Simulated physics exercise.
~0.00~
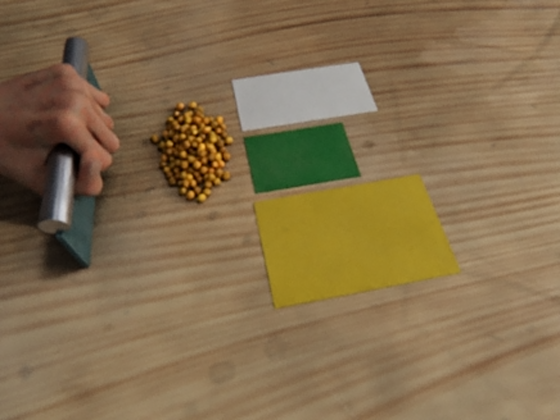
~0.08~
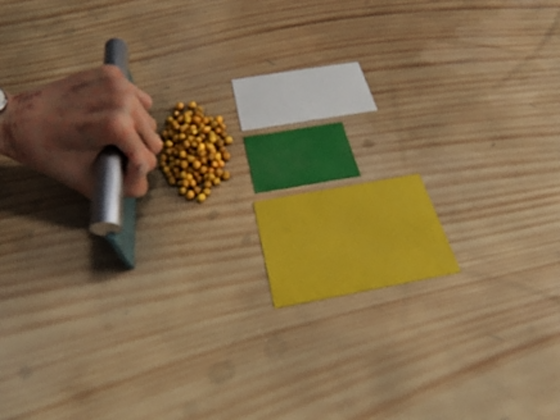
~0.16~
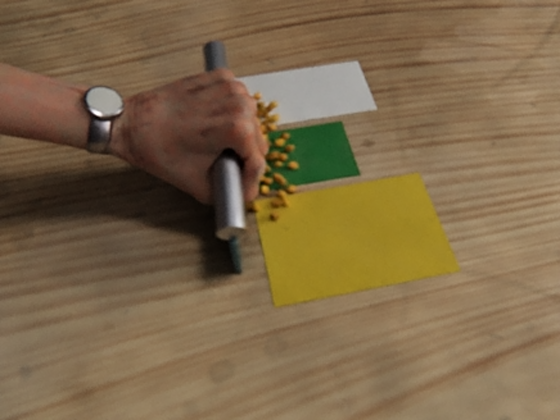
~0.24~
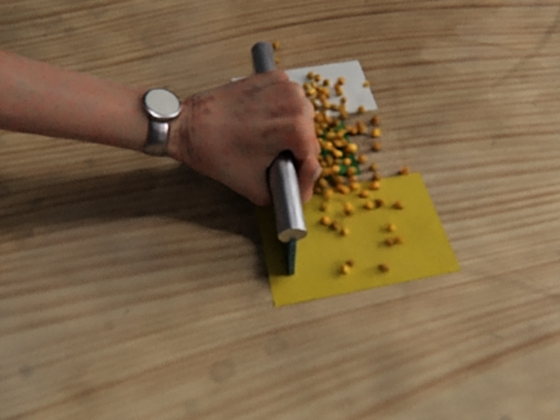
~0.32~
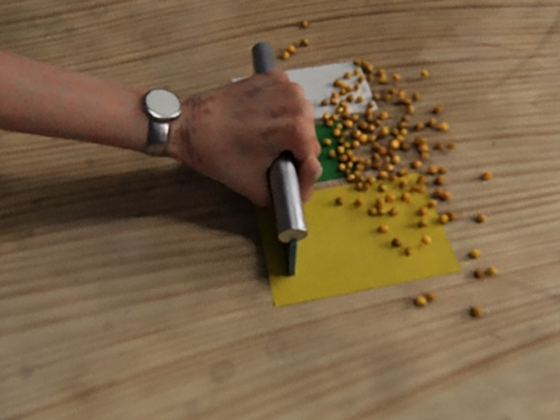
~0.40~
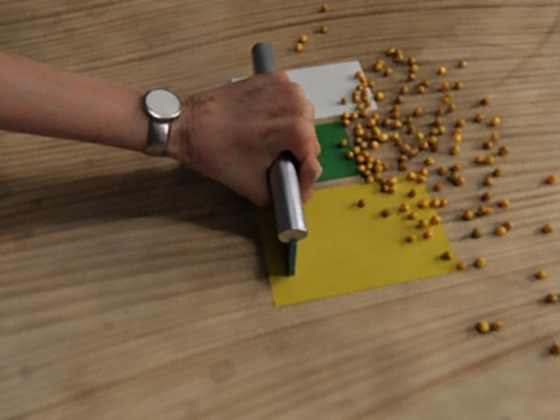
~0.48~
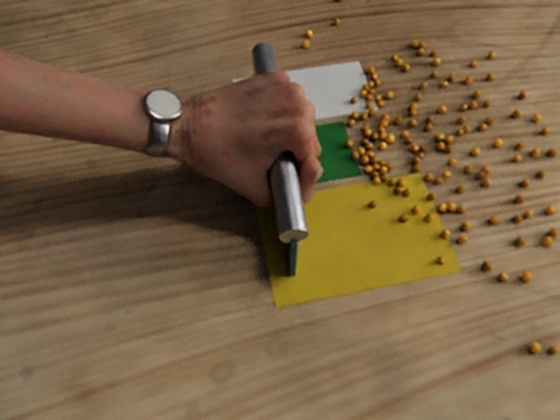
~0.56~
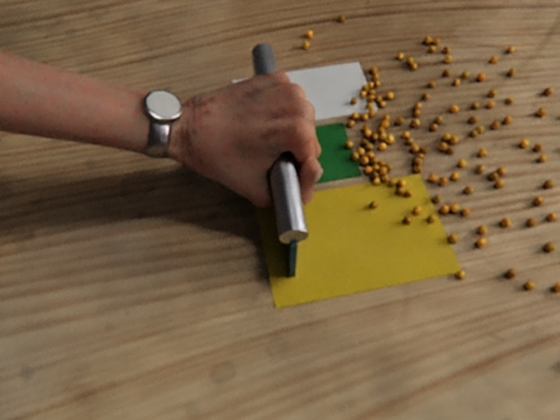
A hand wearing a silver watch grips a scraper with a metal handle at the left of a wooden surface, seen from above at a slight angle. Beside it sits a pile of golden maize kernels, with white, green and yellow sheets to the right. The hand pushes the scraper rightwards into the pile, driving the kernels across the sheets. It stops over the sheets' left part, while the kernels keep rolling and spread out. They end widely scattered, mostly on bare wood at the right, with a few on the yellow and white sheets.
